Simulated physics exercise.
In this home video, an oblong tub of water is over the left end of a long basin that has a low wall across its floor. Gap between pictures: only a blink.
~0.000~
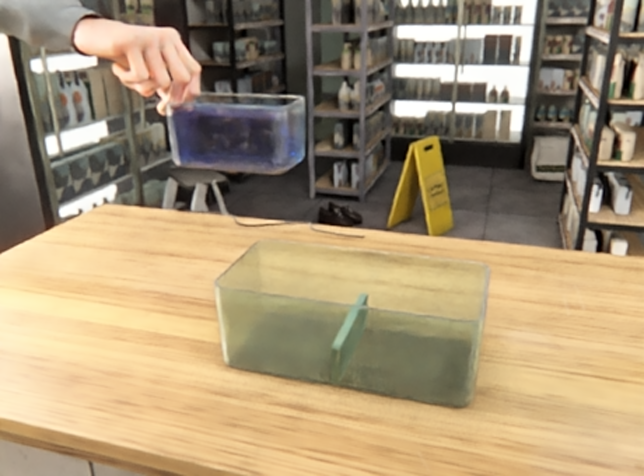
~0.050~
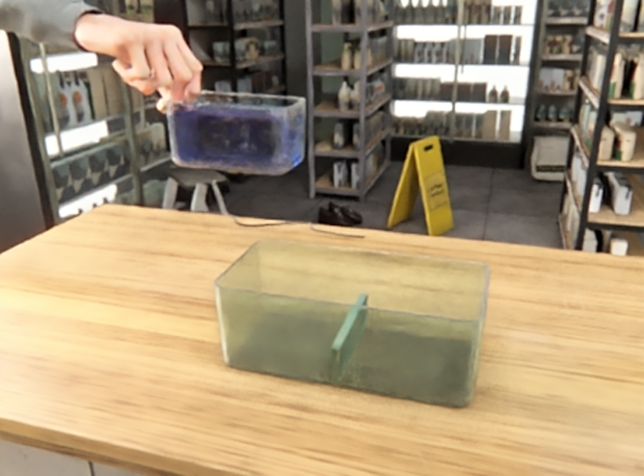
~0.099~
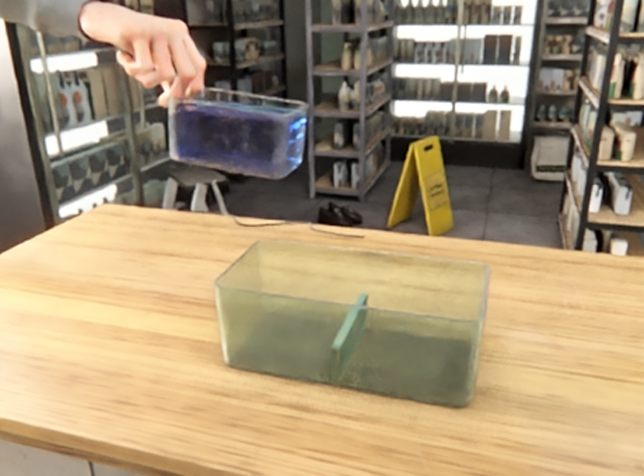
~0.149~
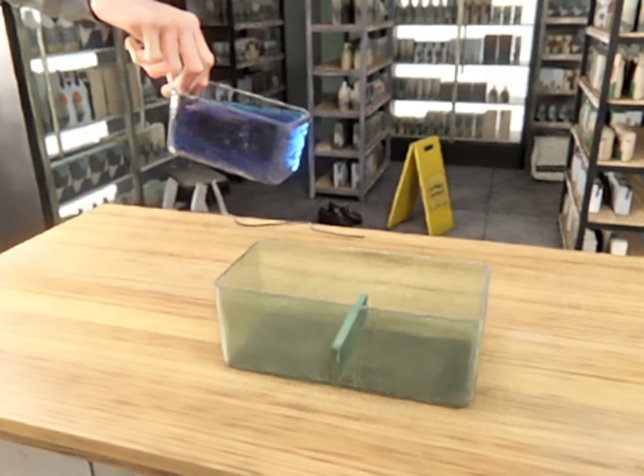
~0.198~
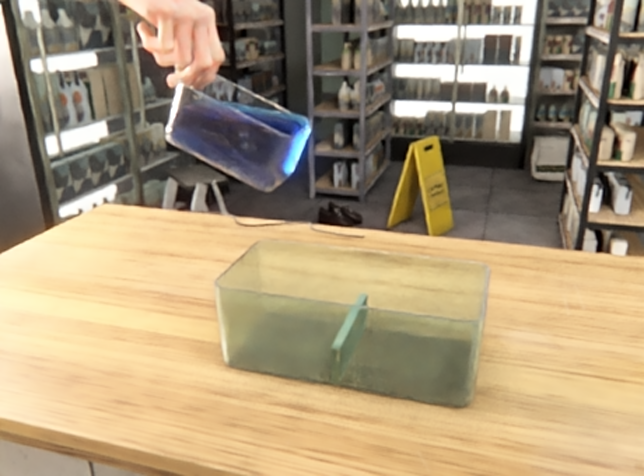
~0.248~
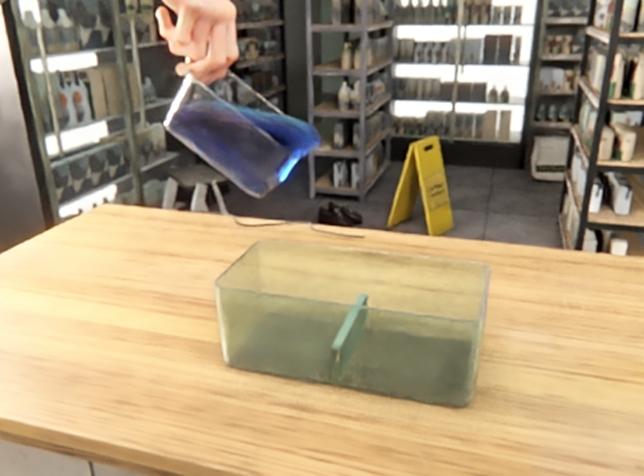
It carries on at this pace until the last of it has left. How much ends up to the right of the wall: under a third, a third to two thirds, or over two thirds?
A third to two thirds.
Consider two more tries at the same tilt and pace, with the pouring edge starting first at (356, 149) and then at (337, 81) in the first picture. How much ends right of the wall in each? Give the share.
80 and 75 in a hundred.
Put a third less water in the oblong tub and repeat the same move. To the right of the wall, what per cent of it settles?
Some 20 per cent.
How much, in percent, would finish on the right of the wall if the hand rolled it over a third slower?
It comes to some 60 in a hundred.
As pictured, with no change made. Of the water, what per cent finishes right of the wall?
I'd say near 50 in a hundred.
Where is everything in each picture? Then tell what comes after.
In the first frame, it leans 0°; its right rim is at (295, 104); the water meets the walls at (185, 107) and (296, 112); the long basin's rim runs from (237, 262) to (487, 292); the wall's top is at (351, 319).
In the second frame, it leans 2°; its right rim is at (296, 106); the water meets the walls at (186, 107) and (296, 113).
In the third frame, it leans 6°; its right rim is at (298, 111); the water meets the walls at (186, 106) and (298, 115).
In the fourth frame, it leans 14°; its right rim is at (301, 121); the water meets the walls at (187, 105) and (301, 118).
In the fifth frame, it leans 24°; its right rim is at (302, 133); the water meets the walls at (188, 105) and (303, 128); 2 per cent is over the edge.
In the sixth frame, it leans 35°; its right rim is at (302, 147); the water meets the walls at (188, 104) and (293, 133); 8 per cent is over the edge.
A moment on, the oblong tub is tipped right over and 15 per cent is still to pour, 7 is left of the wall and 29 right of it.
Next, the oblong tub is tipped right over and 1 per cent is still to pour, 43 is left of the wall and 49 right of it.
Then the oblong tub is tipped right over and 0 per cent is still to pour, 49 is left of the wall and 48 right of it.
Later the oblong tub is tipped right over and 0 per cent is still to pour, 49 is left of the wall and 49 right of it.
In the end 49 per cent lies left of the wall, 49 right of it and 2 outside.
